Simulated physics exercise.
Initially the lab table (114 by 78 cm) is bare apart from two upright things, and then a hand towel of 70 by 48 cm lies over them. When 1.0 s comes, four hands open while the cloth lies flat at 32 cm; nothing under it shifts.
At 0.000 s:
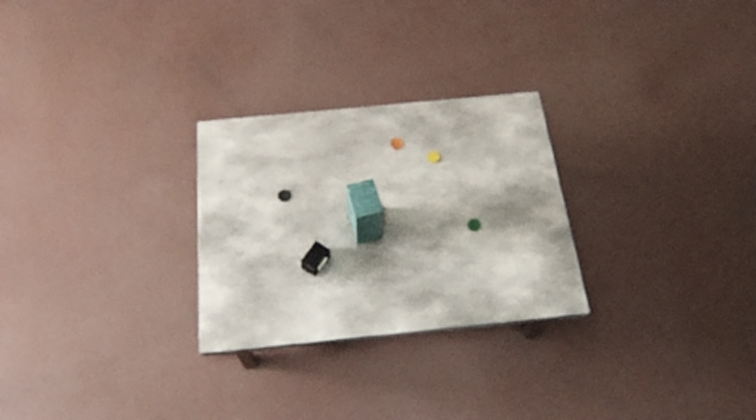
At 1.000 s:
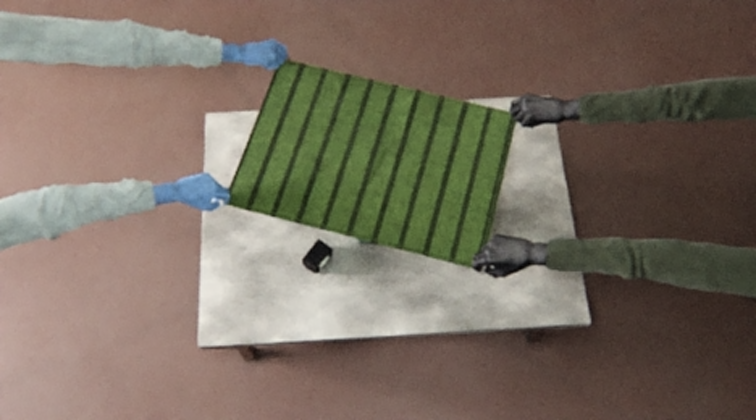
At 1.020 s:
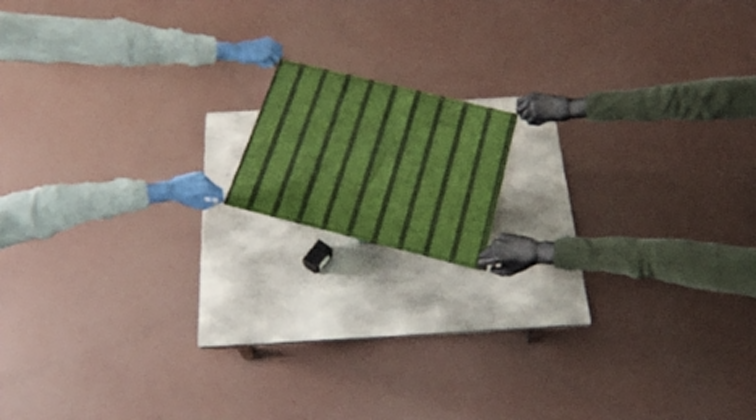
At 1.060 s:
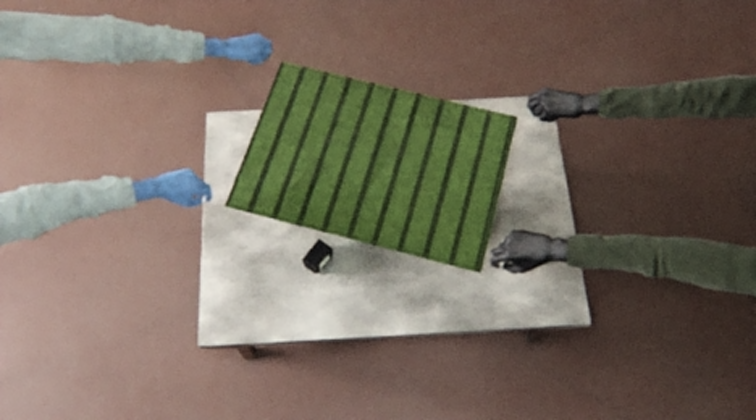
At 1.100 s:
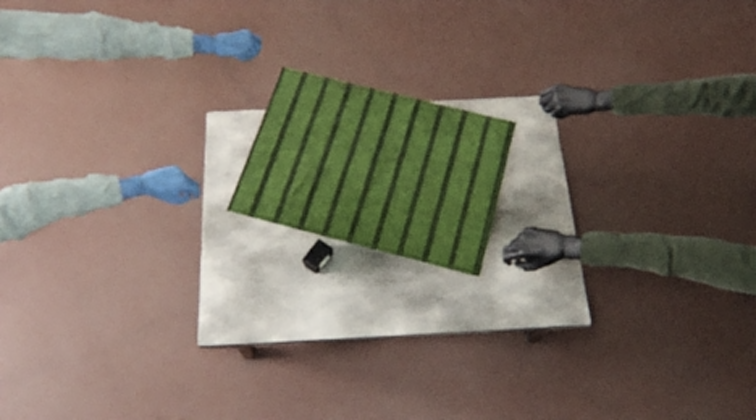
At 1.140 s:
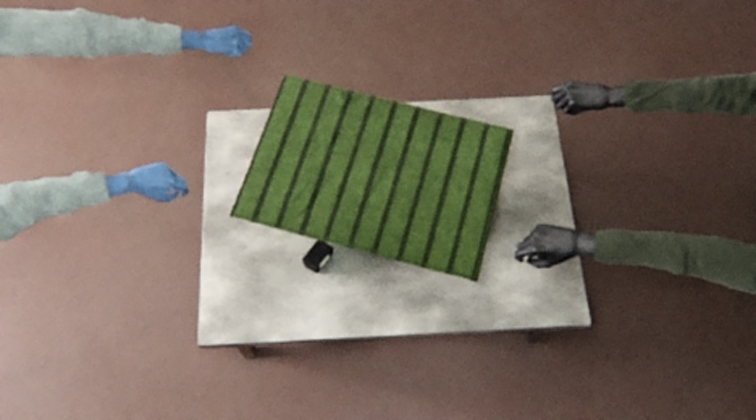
A green striped cloth, held flat by four hands above a pale table with a teal block, a small black box and little round objects, is released and sinks slightly as the hands draw back to either side.
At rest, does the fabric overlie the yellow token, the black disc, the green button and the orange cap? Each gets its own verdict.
Result: Yellow token still shows, black disc ends under the cloth, green button still shows, orange cap still shows.
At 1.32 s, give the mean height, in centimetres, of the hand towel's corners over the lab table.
0 cm.
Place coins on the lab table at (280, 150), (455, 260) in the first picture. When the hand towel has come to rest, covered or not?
The first stays uncovered; the second stays uncovered.
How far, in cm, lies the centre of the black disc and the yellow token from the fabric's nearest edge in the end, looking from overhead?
First: Approx. 1 cm; second: Approx. 5 cm.
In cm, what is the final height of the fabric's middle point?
About 19 cm up.
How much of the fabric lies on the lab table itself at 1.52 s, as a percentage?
25 %.
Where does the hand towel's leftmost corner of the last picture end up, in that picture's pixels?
Near pixel (281, 254).
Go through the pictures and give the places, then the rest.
The first frame shows yellow token (434, 157); black disc (284, 195); green button (475, 224); orange cap (397, 143); teal block (365, 198), 19 cm tall; black box (315, 255), 6 cm tall.
The second frame shows hand towel corners (223, 204) (280, 58) (518, 114) (481, 270); highest point 32 cm, lowest 32 cm.
The third frame shows hand towel corners (223, 204) (281, 59); highest point 32 cm, lowest 32 cm.
The fourth frame shows hand towel corners (225, 206) (282, 62); highest point 30 cm, lowest 30 cm.
The fifth frame shows hand towel corners (227, 211) (283, 67); highest point 27 cm, lowest 27 cm.
The sixth frame shows hand towel corners (230, 217) (285, 75) (514, 131) (477, 282); highest point 24 cm, lowest 23 cm.
After 1.3 s, 25 % of it is down, spanning 64 by 55 cm, above black disc.
After 1.5 s, 25 % of it is down, spanning 63 by 54 cm, above black disc.
After 1.7 s, 30 % of it is down, spanning 63 by 55 cm, above black disc.
After 1.9 s, 30 % of it is down, spanning 63 by 54 cm, above black disc.
After 2.7 s, 30 % of it is down, spanning 63 by 54 cm, above black disc.
